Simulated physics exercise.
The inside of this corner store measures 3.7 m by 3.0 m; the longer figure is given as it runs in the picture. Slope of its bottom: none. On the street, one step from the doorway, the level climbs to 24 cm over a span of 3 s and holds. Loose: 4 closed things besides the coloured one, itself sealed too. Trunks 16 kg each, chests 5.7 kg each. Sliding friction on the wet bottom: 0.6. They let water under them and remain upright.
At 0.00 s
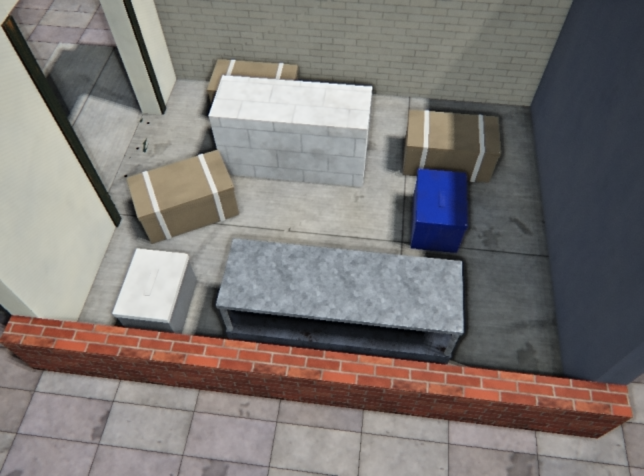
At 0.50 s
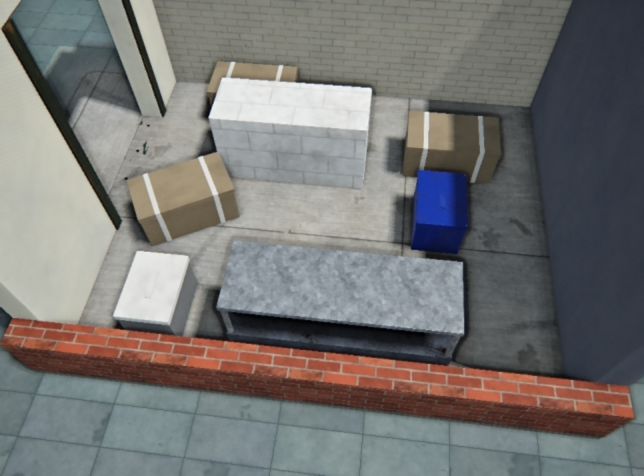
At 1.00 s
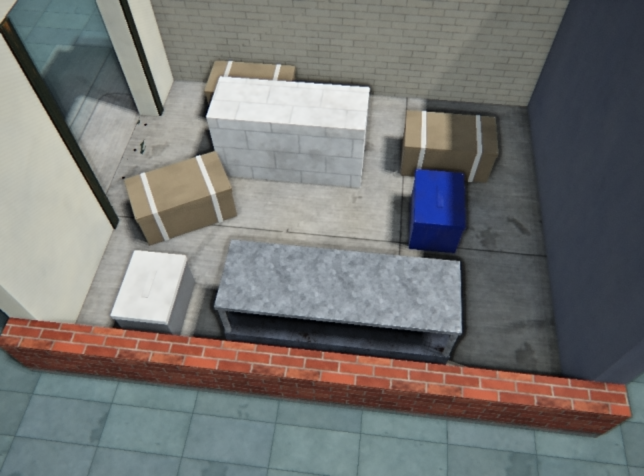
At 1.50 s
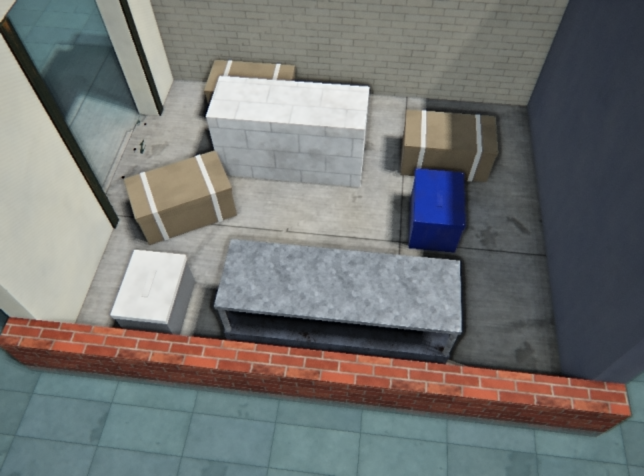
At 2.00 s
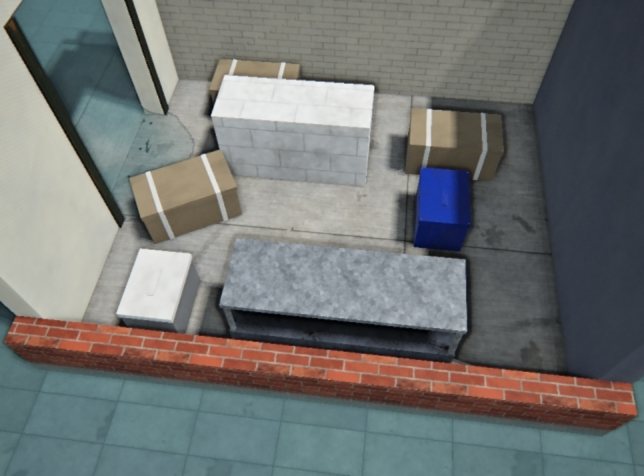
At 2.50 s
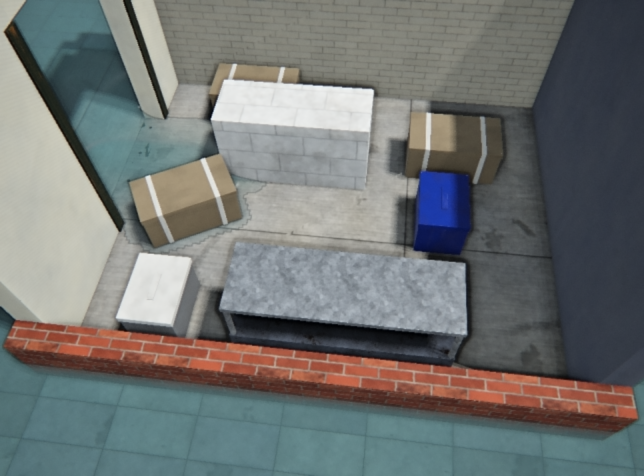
Water spread over the paved street outside a small walled space, then crept in through the doorway at the upper left, while the blue box, cardboard boxes and pale blocks inside stayed put.
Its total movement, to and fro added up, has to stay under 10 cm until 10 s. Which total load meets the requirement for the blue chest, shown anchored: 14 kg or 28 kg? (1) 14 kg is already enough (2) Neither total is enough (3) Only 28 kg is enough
Option 2: Neither total is enough.
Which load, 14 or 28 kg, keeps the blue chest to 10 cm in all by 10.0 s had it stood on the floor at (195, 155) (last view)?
Outcome - failure with both.
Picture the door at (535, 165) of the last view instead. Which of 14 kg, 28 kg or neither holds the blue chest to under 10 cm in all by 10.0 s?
Well, then both options come up short.
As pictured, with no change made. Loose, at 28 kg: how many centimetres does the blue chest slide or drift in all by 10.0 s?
60 cm.
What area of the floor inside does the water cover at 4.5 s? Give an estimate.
Near 7.5 m2 in all.
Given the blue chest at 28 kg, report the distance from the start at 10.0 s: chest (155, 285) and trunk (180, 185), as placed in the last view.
Shifts: 10 cm / 60 cm.
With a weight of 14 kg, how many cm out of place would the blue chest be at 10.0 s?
Around 60 centimetres out of place.
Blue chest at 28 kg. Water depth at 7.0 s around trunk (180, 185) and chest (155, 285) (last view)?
Depths: Near 8 cm, then near 9 cm.
After 3.5 s the blue chest would be 0 cm from its start with 14 kg and 0 cm from its start with 28 kg; 0 cm of water round it then.
After 4.5 s the blue chest would be 11 cm from its start with 14 kg and 0 cm from its start with 28 kg; 5 cm of water round it then.
After 7.0 s the blue chest would be 60 cm from its start with 14 kg and 1 cm from its start with 28 kg; 11 cm of water round it then.
After 10.0 s the blue chest would be 61 cm from its start with 14 kg and 43 cm from its start with 28 kg; 20 cm of water round it then.
